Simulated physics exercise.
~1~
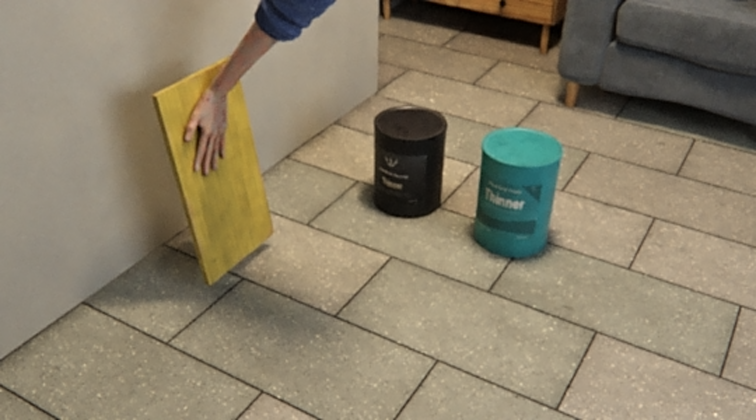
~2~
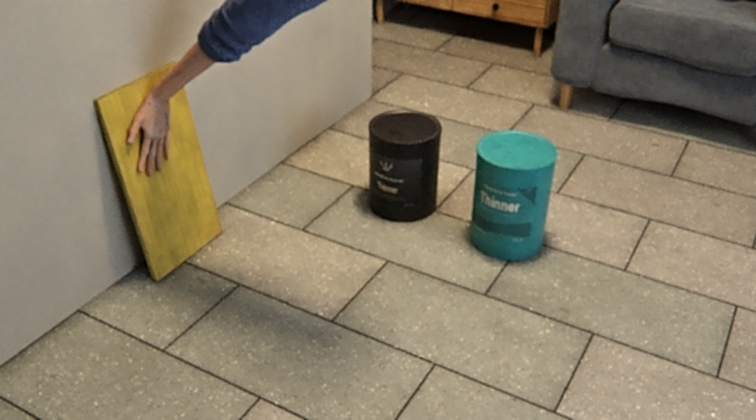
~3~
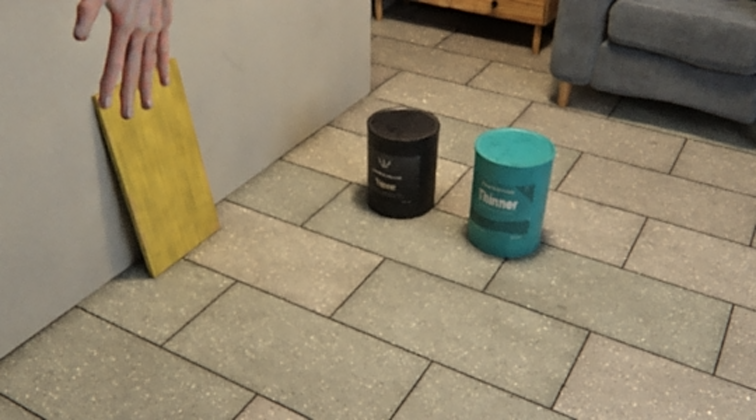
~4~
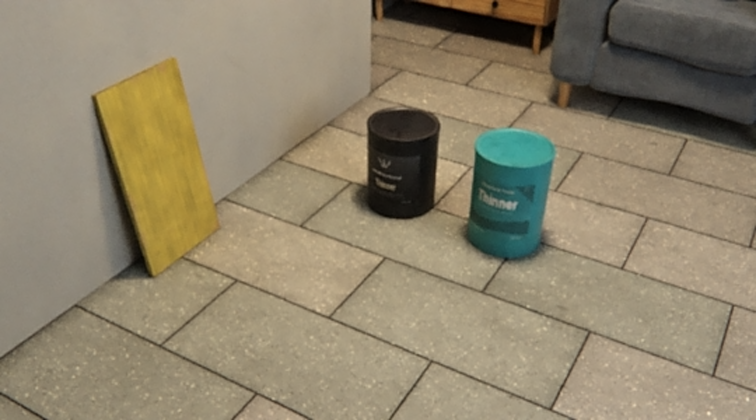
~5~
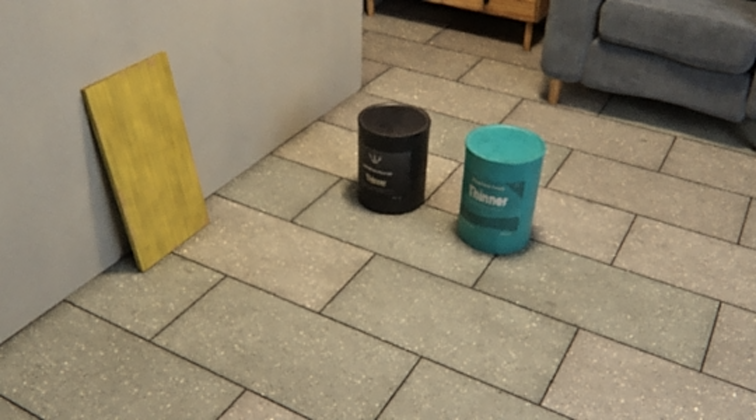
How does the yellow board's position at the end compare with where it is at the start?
At the start the board is held by a hand nearer to the pails, and by the end it is farther left, leaning against the wall with no hand on it.
